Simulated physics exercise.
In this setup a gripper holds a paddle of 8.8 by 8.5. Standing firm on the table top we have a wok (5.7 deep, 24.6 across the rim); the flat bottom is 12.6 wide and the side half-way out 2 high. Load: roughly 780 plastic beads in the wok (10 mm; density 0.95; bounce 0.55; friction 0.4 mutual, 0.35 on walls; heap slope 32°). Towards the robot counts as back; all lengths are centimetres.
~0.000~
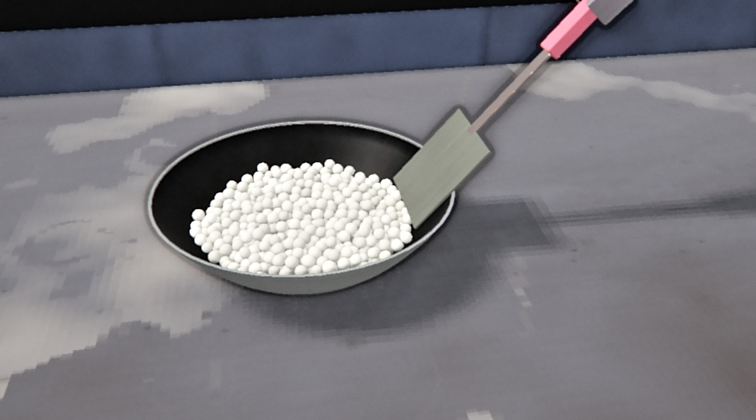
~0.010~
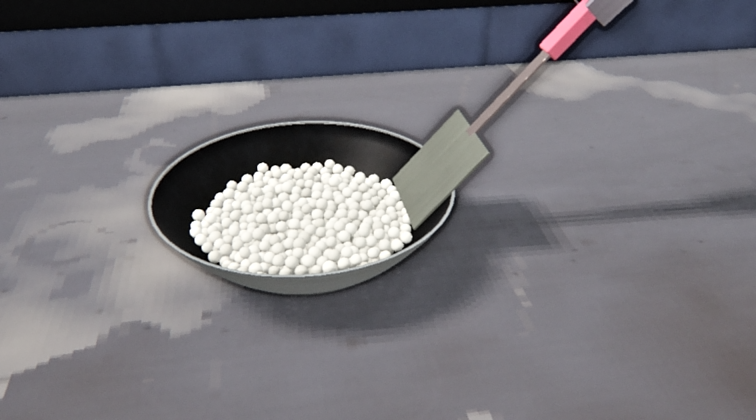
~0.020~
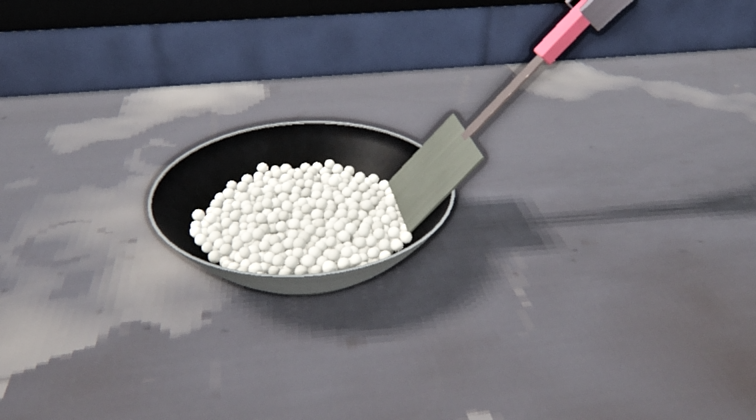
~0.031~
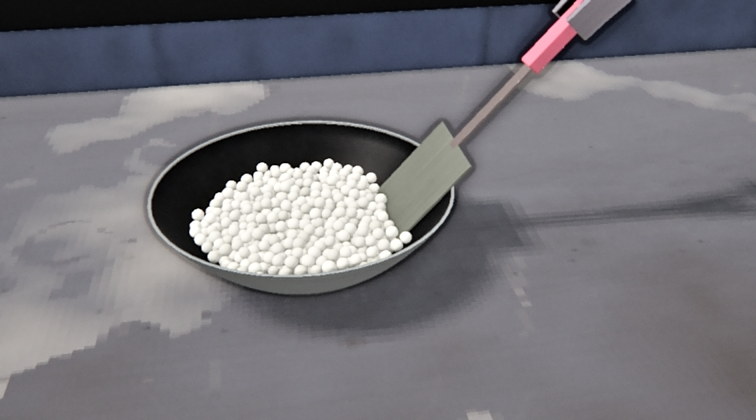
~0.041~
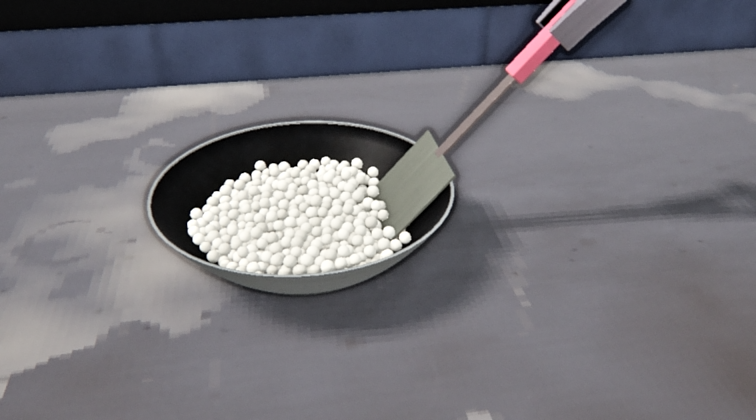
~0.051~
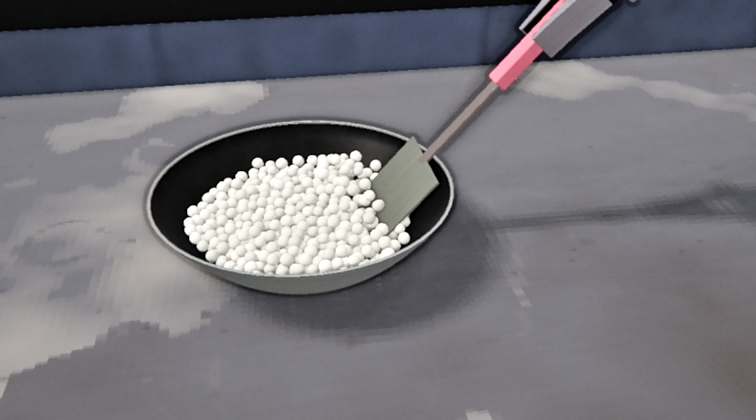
A black-interior wok with a pale grey outside, heaped with small white beads, sits on a mottled grey table top seen from above at an angle, with a blue band and a dark strip behind. A grey-green paddle on a thin shaft with a pink section slants in from the upper right, held by a partly visible grey gripper. The paddle rests briefly, then slides a short way left and down into the heap, nudging nearby beads leftward and upward, while the camera stays still.
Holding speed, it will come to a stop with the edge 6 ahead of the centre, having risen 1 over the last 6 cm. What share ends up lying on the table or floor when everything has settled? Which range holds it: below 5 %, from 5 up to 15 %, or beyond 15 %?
The range beyond 15 %.
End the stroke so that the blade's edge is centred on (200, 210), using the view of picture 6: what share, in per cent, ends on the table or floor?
45 %.
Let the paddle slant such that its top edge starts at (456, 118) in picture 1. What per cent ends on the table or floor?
Some 30 per cent.
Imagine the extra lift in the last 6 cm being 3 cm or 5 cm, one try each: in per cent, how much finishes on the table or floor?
Result: Approx. 30 % and 25 %, one try each.
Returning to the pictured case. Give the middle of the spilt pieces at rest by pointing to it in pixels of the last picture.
Near (19, 277) in the last picture.
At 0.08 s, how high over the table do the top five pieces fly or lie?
7 cm.
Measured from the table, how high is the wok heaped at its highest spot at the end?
Some 6.5 cm above the table.
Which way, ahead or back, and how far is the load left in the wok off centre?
Some 3.5 cm ahead of the centre.
After 0.08 s, sloping 48°, highest piece 8 above the table; 775 in the wok.
After 0.10 s, sloping 48°, highest piece 10 above the table; 775 in the wok.
After 0.31 s, sloping 48°, highest piece 13 above the table; 563 in the wok, 100 on the table or floor, 112 on the blade or in flight.
After 1.36 s, sloping 48°, highest piece 6 above the table; 559 in the wok, 216 on the table or floor.
In the end, 559 in the wok, 216 on the table or floor. That is 28 % on the table or floor.
